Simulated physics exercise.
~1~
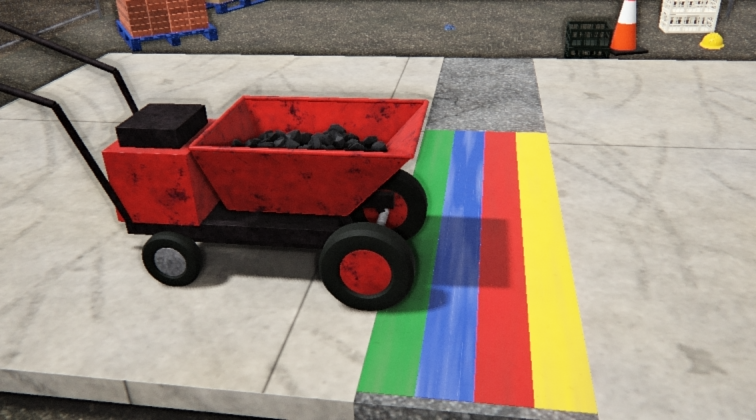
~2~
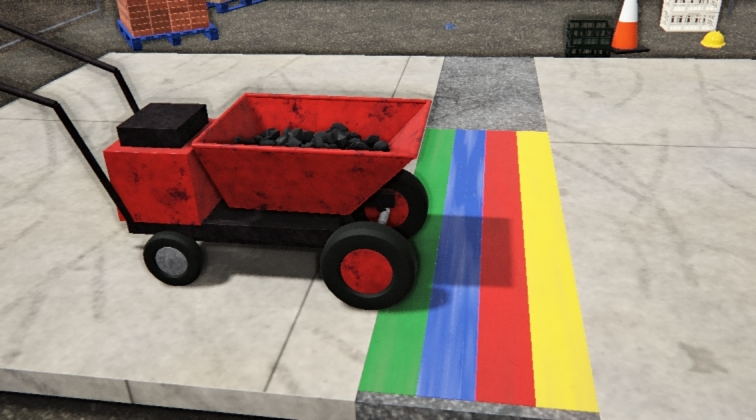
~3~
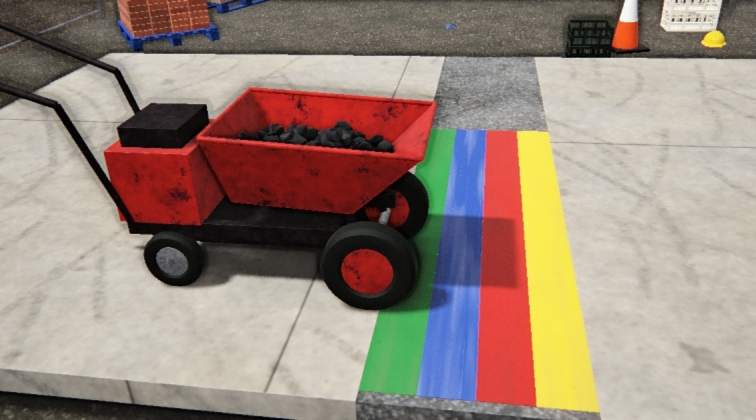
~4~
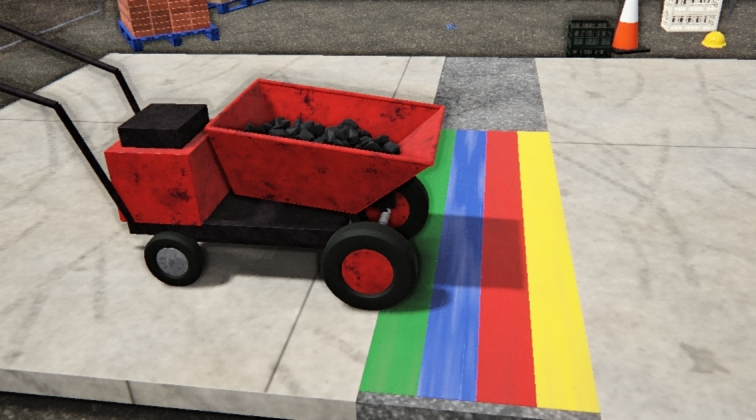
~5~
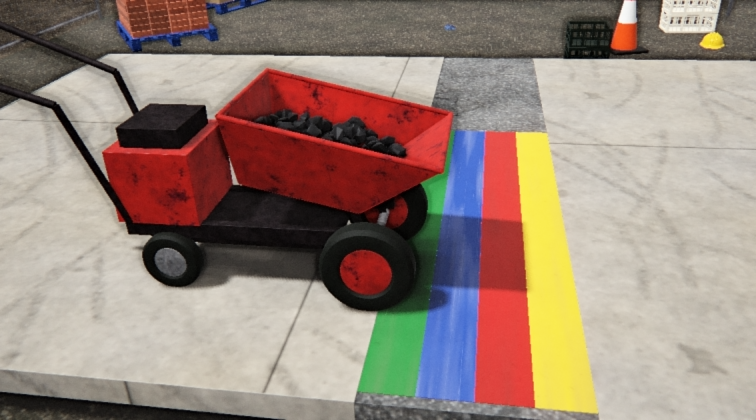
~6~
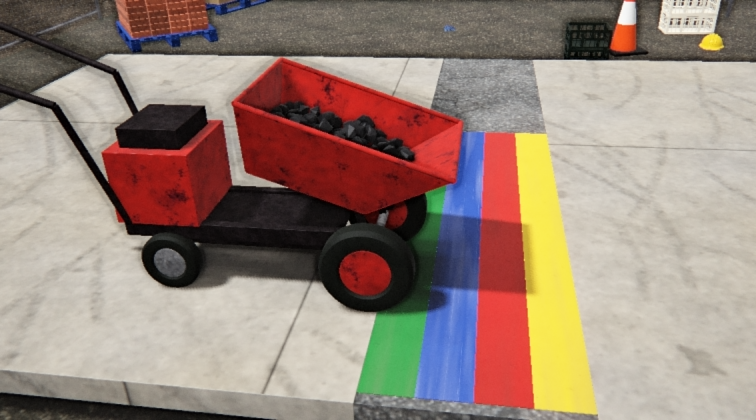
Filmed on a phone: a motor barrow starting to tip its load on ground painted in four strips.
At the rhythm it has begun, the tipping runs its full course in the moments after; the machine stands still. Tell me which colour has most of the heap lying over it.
Most of the heap lies over yellow.
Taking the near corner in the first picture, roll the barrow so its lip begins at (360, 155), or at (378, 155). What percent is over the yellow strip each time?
About 20 percent at the first place and about 30 percent at the second.
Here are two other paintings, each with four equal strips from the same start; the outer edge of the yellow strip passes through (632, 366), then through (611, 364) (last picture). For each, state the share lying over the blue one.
Roughly 0 per cent, then roughly 0 per cent.
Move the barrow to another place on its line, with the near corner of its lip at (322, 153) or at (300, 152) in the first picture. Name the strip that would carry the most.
That blue strip for the first spot, blue for the second.
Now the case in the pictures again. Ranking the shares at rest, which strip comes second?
The strip in red.
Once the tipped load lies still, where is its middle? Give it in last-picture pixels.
Close to (548, 274).
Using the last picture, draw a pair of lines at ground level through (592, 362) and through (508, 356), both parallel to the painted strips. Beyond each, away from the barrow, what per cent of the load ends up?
Some 20 and some 70 per cent, respectively.
Soon after the last picture, skip tipped steeply; all in the skip.
A little later, skip tipped right over; about two thirds in the skip; a small part over the red strip; about a quarter over the yellow strip; a stray few off the paint.
Later still, skip tipped right over; about a quarter in the skip; about a quarter over the red strip; about a third over the yellow strip; about a quarter off the paint.
At rest, skip tipped right over; about a quarter in the skip; none over the green strip; none over the blue strip; about a quarter over the red strip; about a third over the yellow strip; about a quarter off the paint.
